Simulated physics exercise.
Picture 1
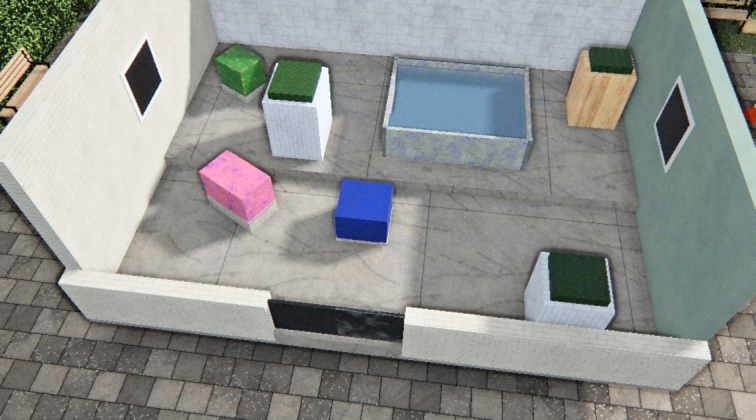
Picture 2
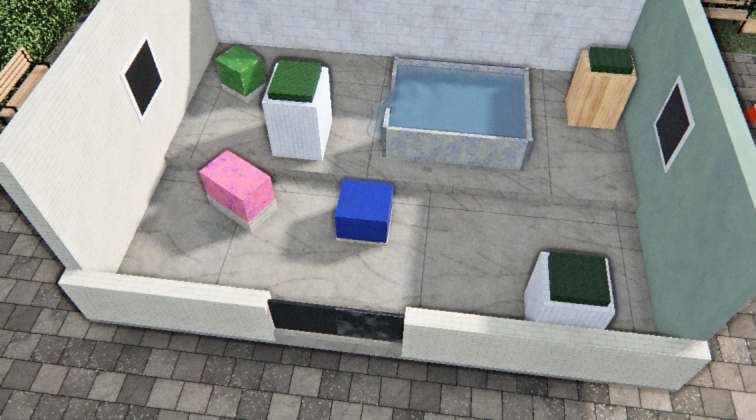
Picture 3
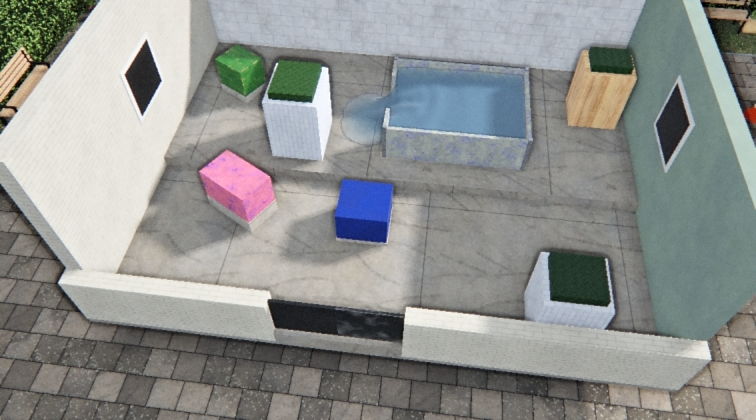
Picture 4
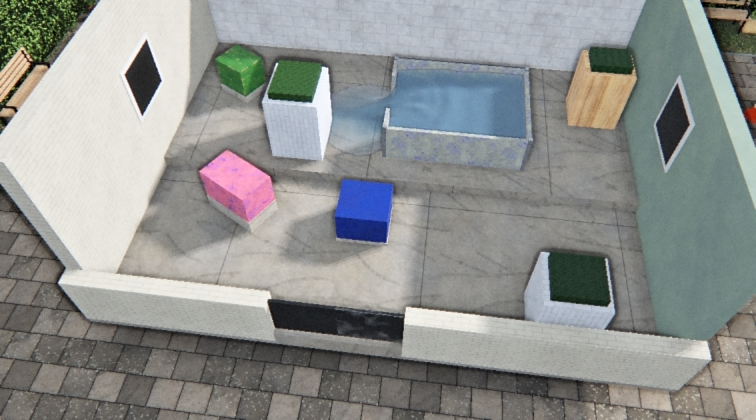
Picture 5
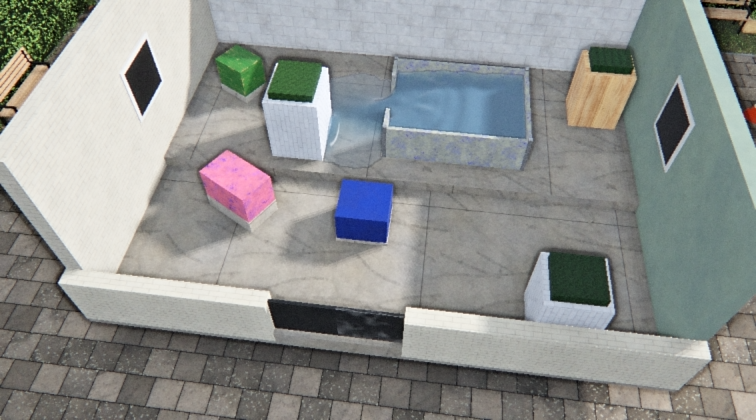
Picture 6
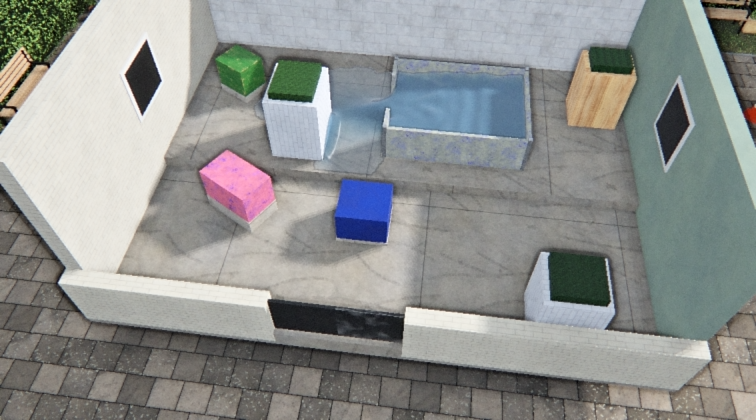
Water pours from the left side of a tank and spreads across the yard floor.
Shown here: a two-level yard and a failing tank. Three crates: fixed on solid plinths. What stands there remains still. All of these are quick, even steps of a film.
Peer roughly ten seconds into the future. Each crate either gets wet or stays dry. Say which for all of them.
The green crate gets wet; the pink crate stays dry; the blue crate gets wet.
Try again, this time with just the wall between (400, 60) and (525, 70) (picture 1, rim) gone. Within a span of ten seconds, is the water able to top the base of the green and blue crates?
In that case the green one is flooded and the blue one is flooded.
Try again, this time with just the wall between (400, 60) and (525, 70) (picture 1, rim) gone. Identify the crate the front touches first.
That would be the one in green.
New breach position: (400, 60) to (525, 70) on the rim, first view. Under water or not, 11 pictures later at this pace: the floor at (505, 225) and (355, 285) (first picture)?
Taking the two spots in turn: Parched and parched.
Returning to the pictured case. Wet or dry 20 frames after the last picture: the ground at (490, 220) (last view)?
Lab note: Spot reads soaked.
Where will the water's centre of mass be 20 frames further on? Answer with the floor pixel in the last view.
I'd put it at around (361, 129).
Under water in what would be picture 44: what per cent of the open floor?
That should be about 65 %.
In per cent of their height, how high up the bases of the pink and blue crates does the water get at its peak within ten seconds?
Respectively 70 % and 280 %.
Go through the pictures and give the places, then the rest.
In the first picture, the water tank at (458, 101) is whole and still.
In the second picture, water pours out at (392, 111) and has run to (378, 104).
In the third picture, the front is at (347, 110), out from the gap at (392, 113).
In the fourth picture, water pours out at (392, 112) and has run to a hidden place.
In the fifth picture, water pours out at (392, 113) and has run to a hidden place.
In the sixth picture, the front is at a hidden place, out from the gap at (392, 112).
A moment on, water covers 20 % of the floor; the green crate water round its plinth, the pink crate water round its plinth, the blue crate water round its plinth.
Next, water covers 35 % of the floor; the green crate water round its plinth, the pink crate water round its plinth, the blue crate water round its plinth.
Then, water covers 45 % of the floor; the green crate water round its plinth, the pink crate water round its plinth, the blue crate water round its plinth.
Later, water covers 65 % of the floor; the green crate water round its plinth, the pink crate water round its plinth, the blue crate water round its plinth.
In the end, water covers 85 % of the floor; the green crate was topped, the pink crate stayed above the water, the blue crate was topped.
